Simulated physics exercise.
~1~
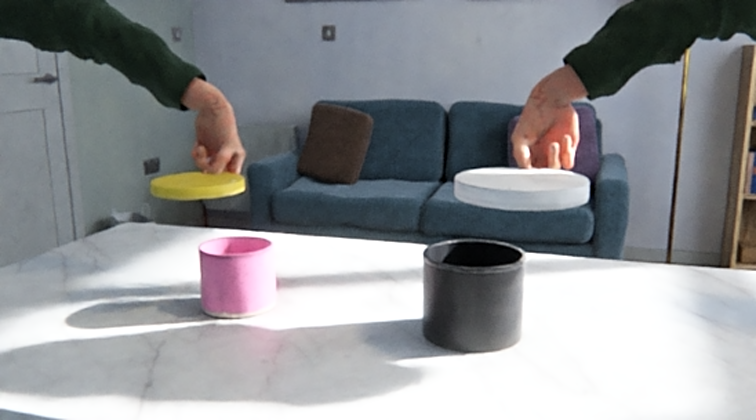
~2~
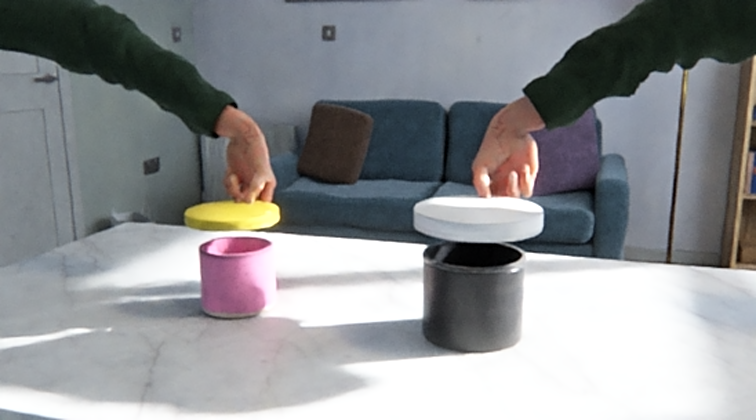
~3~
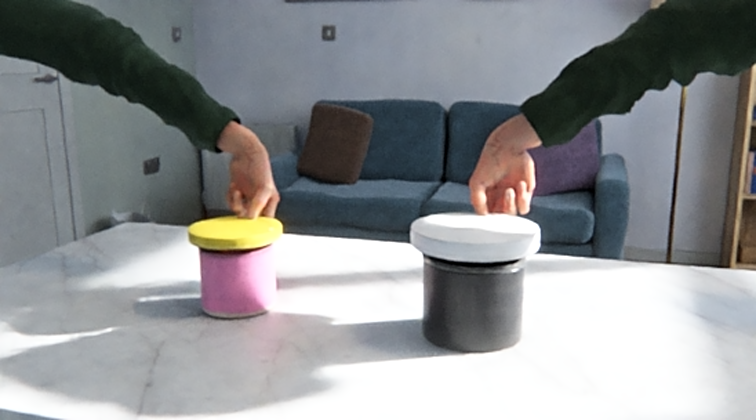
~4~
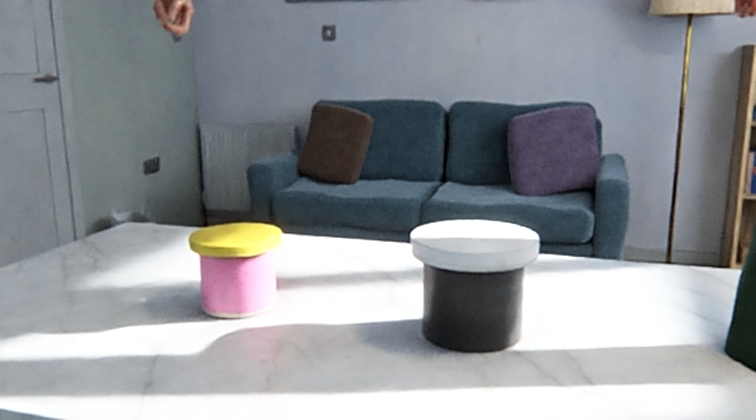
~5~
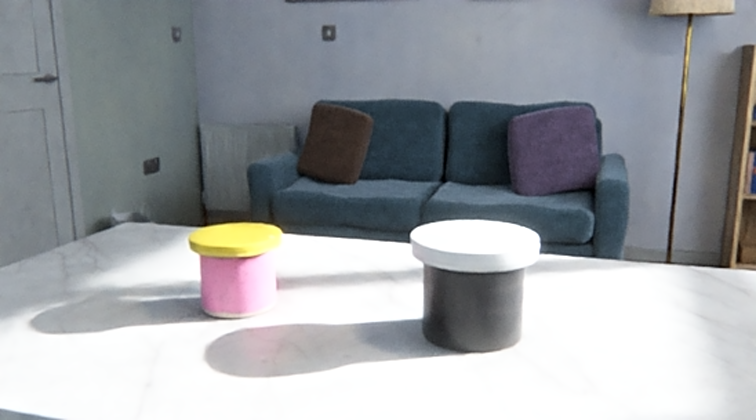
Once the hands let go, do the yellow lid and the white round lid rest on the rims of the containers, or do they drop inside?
Both rest on the rims. The yellow lid covers the pink container and the white one covers the black container.
